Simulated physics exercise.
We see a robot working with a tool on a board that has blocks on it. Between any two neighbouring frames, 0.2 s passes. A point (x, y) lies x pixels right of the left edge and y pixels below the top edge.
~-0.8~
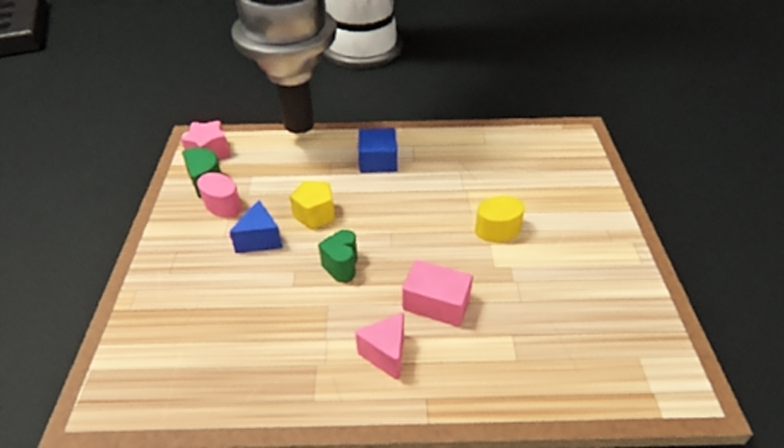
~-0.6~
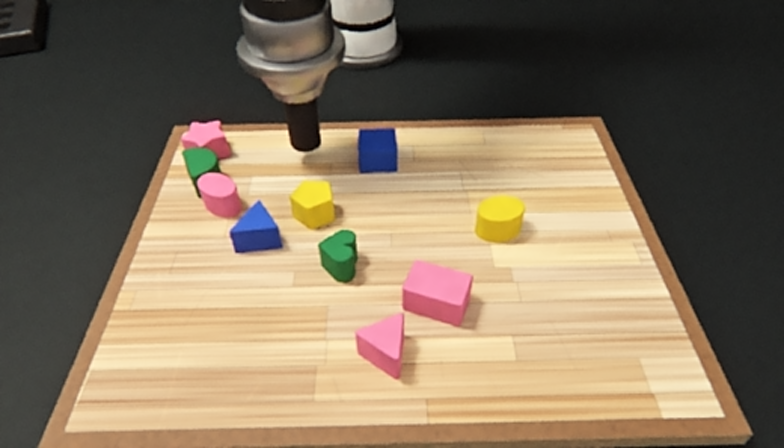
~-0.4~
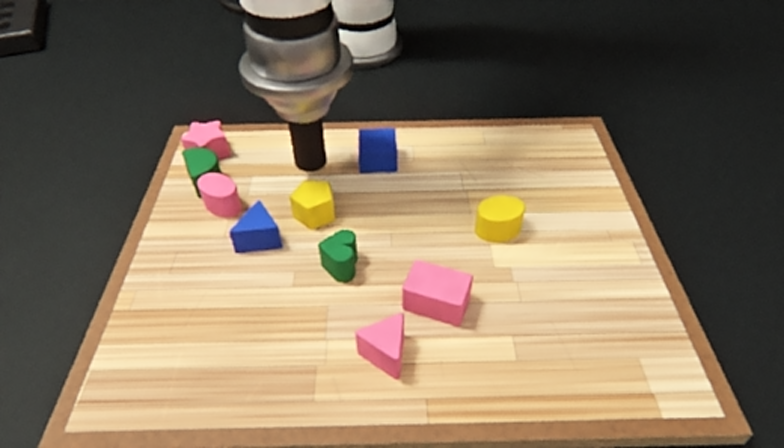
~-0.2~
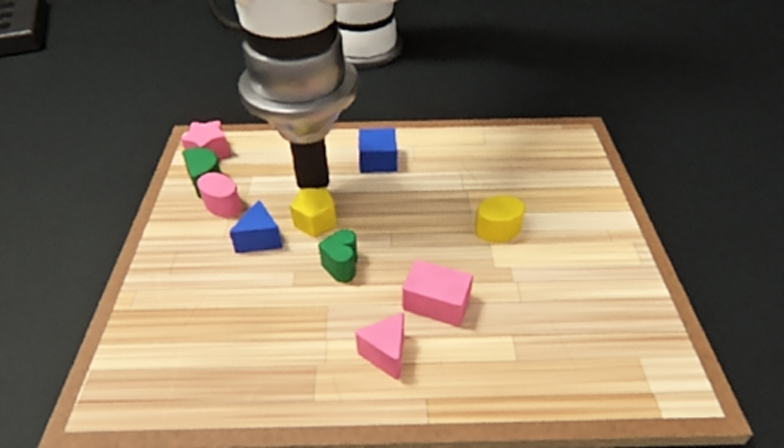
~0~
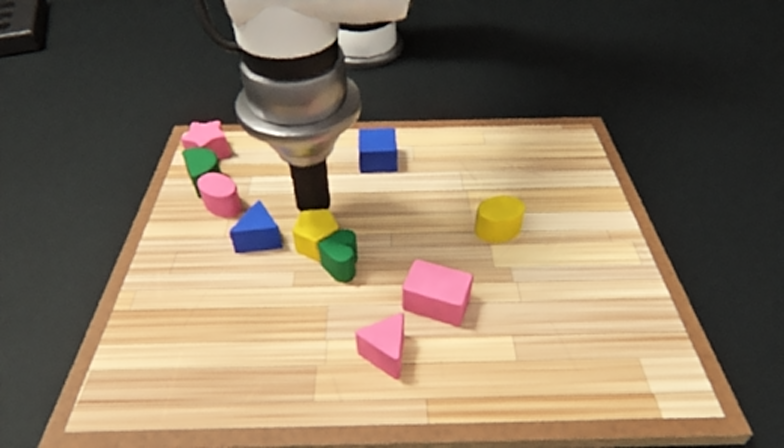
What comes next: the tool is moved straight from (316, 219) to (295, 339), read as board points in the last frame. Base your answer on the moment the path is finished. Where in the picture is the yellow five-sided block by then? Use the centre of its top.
Its top middle is near (336, 323).
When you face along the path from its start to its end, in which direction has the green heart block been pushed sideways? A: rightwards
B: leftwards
B: Leftwards.
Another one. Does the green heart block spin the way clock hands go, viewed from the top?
It seems not.
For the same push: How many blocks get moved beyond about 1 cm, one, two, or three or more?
2.
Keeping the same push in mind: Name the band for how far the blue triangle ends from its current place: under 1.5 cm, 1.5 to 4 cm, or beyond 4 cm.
Short, under 1.5 cm.
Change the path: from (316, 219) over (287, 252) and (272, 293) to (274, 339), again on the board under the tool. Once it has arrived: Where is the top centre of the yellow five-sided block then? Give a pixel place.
It comes to (308, 275).
The first path, step by step. One third of the way, tool at (307, 239); yellow five-sided block at (319, 260), turned 30° anticlockwise; green heart block at (355, 268), turned 30° anticlockwise.
Two thirds of the way, tool at (299, 279); yellow five-sided block at (329, 298), turned 70° anticlockwise; green heart block at (366, 280), turned 65° anticlockwise.
At the end, tool at (291, 324); blue triangle in place; yellow five-sided block at (336, 323), turned 130° anticlockwise; green heart block at (366, 280), turned 65° anticlockwise; pink triangle at (392, 335).
